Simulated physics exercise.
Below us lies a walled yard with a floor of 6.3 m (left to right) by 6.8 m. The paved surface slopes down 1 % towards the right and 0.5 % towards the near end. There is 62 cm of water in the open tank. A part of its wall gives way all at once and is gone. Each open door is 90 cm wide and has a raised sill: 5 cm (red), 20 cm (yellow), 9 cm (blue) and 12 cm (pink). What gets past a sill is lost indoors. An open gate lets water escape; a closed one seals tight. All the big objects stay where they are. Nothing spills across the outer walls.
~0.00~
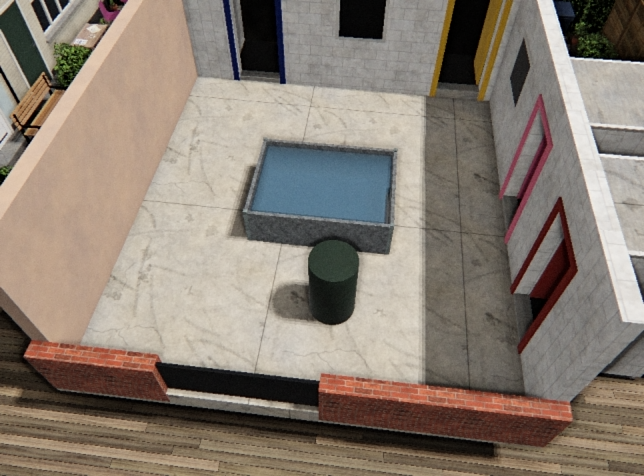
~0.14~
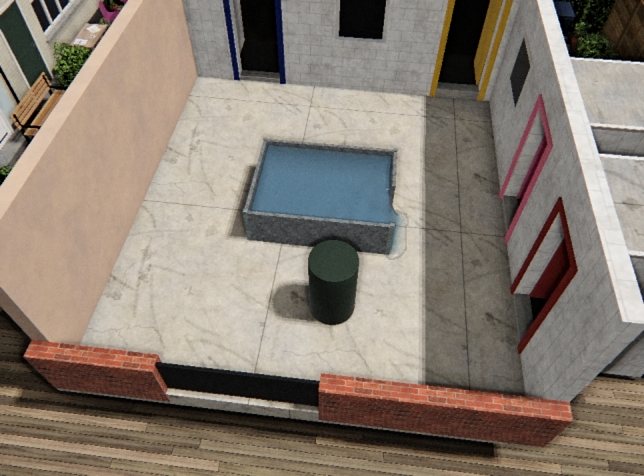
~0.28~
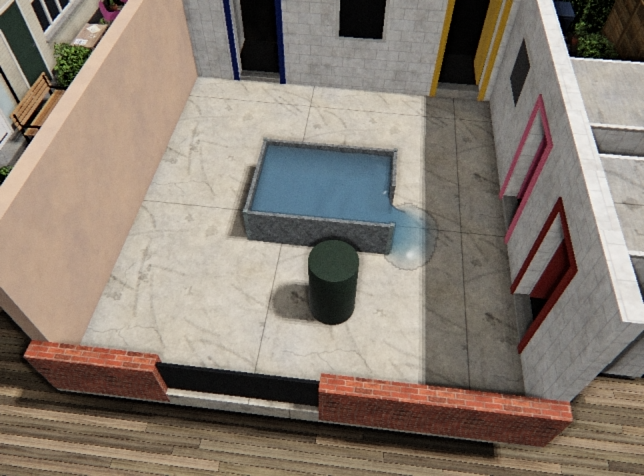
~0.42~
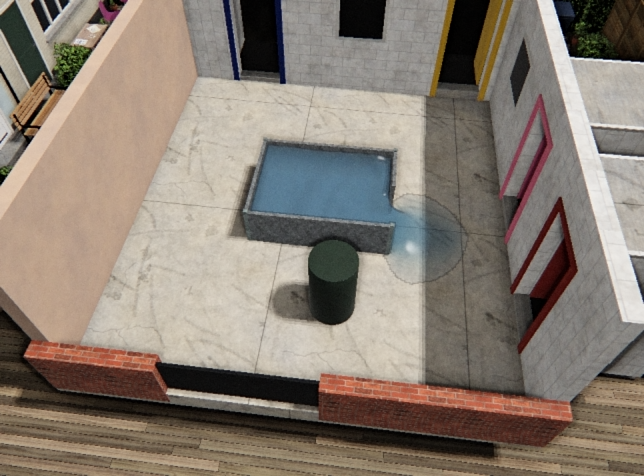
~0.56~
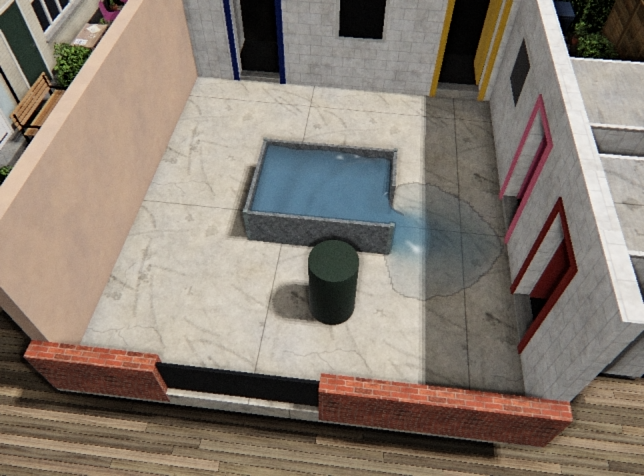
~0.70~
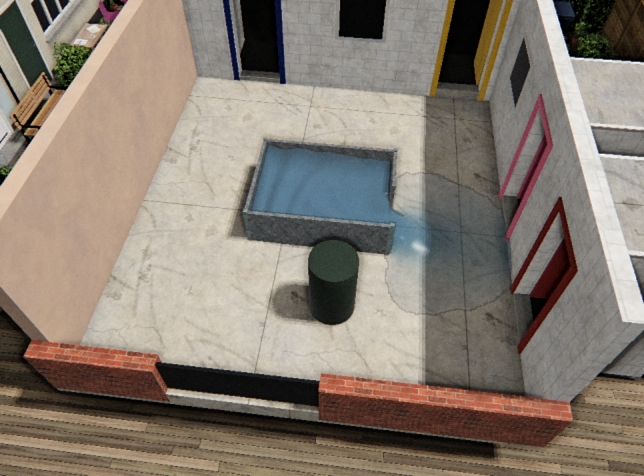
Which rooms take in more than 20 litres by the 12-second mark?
Within that time: At the red door it goes over the limit; at the yellow door it keeps below the limit; at the blue door it keeps below the limit; at the pink door it passes the limit.
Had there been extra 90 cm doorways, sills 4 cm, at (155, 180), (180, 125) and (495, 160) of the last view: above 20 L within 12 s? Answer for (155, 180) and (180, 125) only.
In that order: Under, below.
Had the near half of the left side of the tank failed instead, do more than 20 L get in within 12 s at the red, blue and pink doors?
Then: Red above, blue below, pink not over.
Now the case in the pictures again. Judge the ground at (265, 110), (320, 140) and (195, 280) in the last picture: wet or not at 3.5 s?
In turn: Still dry, still dry, still dry.
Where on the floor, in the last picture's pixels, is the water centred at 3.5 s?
At about (390, 233).
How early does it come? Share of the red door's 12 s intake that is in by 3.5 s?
About 55 per cent.
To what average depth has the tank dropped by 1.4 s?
About 45 cm.
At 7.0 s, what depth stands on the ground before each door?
Depths in cm: Red 9, yellow 9, blue 2, pink 11.
After 1.4 s water covers 15 % of the floor and is deepest (34 cm) near (398, 238); red door 18 cm at the sill, 11 L in, yellow door not reached, blue door not reached, pink door 27 cm at the sill, 27 L in.
After 2.2 s water covers 20 % of the floor and is deepest (36 cm) near (526, 420); red door 17 cm at the sill, 67 L in, yellow door not reached, blue door not reached, pink door 28 cm at the sill, 91 L in.
After 3.5 s water covers 35 % of the floor and is deepest (26 cm) near (524, 407); red door 13 cm at the sill, 131 L in, yellow door 13 cm at the sill, 0 L in, blue door not reached, pink door 20 cm at the sill, 159 L in.
After 7.0 s water covers 75 % of the floor and is deepest (16 cm) near (526, 420); red door 9 cm at the sill, 203 L in, yellow door 9 cm at the sill, 0 L in, blue door 2 cm at the sill, 0 L in, pink door 11 cm at the sill, 196 L in.
After 12.0 s water covers 100 % of the floor and is deepest (10 cm) near (526, 420); red door 7 cm at the sill, 240 L in, yellow door 6 cm at the sill, 0 L in, blue door 2 cm at the sill, 0 L in, pink door 7 cm at the sill, 197 L in.
